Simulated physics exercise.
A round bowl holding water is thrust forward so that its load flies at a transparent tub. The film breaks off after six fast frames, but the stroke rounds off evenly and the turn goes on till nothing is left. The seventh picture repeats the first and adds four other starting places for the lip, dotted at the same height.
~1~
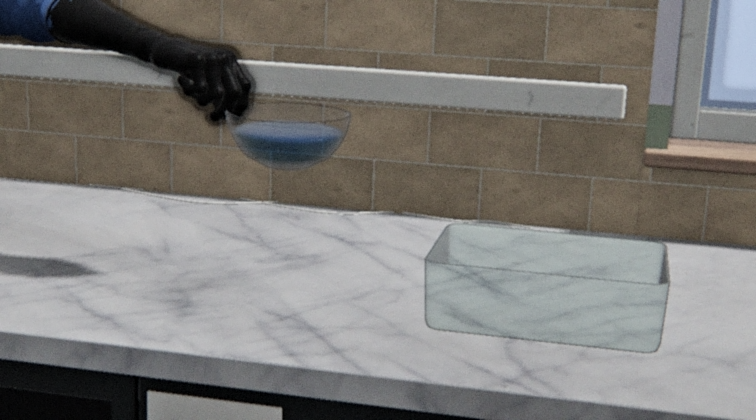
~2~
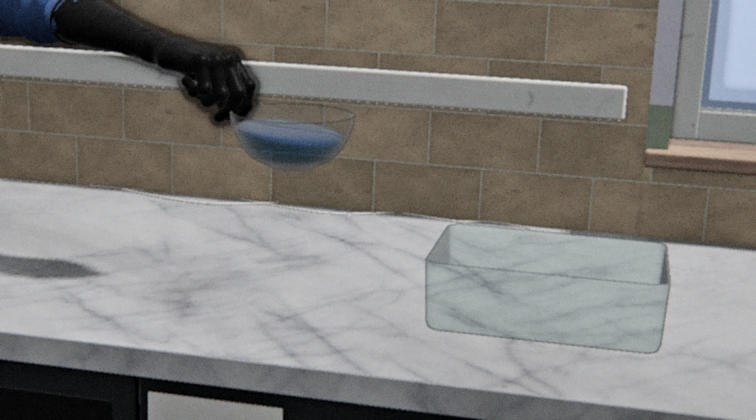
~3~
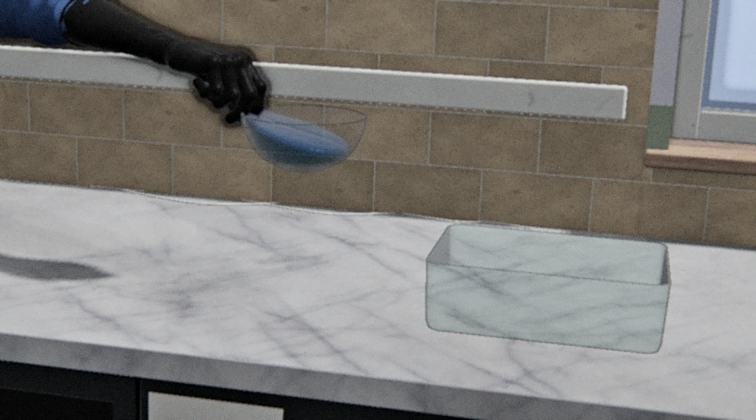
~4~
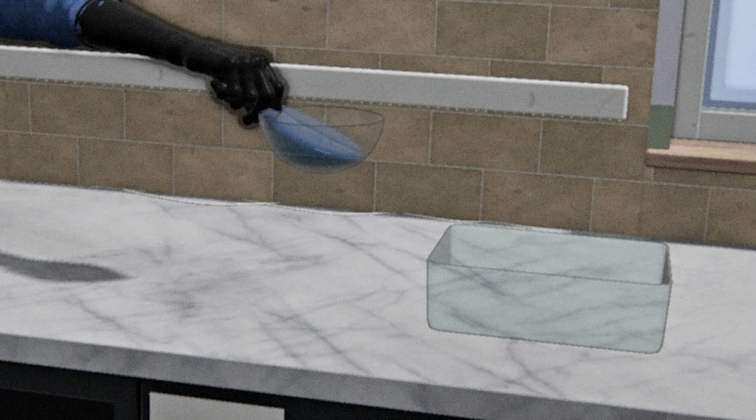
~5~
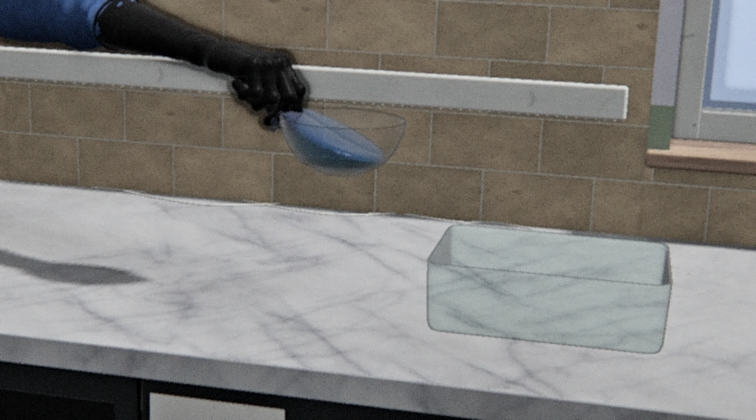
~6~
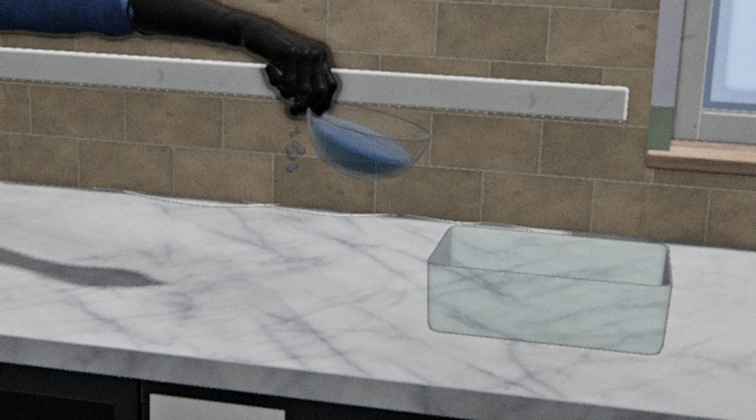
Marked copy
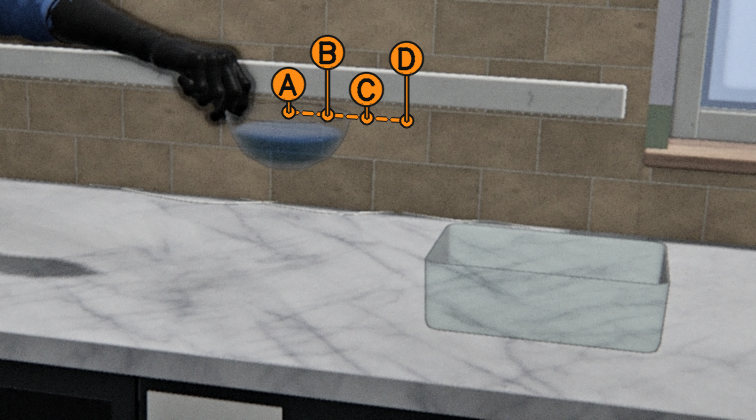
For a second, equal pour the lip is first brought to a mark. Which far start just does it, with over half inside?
I would pick spot A.
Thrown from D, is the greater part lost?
No, not at all.
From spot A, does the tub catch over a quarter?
Yes, clearly.
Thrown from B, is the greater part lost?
No.
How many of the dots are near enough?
All of them.
On the marked copy, A at (288, 112); B at (327, 114); C at (366, 117); D at (406, 120).
For spot A, about 69 % lands in the tub, 23 % falls short and 8 % goes beside or beyond.
For spot B, about 84 % lands in the tub, 5 % falls short and 11 % goes beside or beyond.
For spot C, about 75 % lands in the tub, 4 % falls short and 22 % goes beside or beyond.
For spot D, about 81 % lands in the tub, 6 % falls short and 13 % goes beside or beyond.
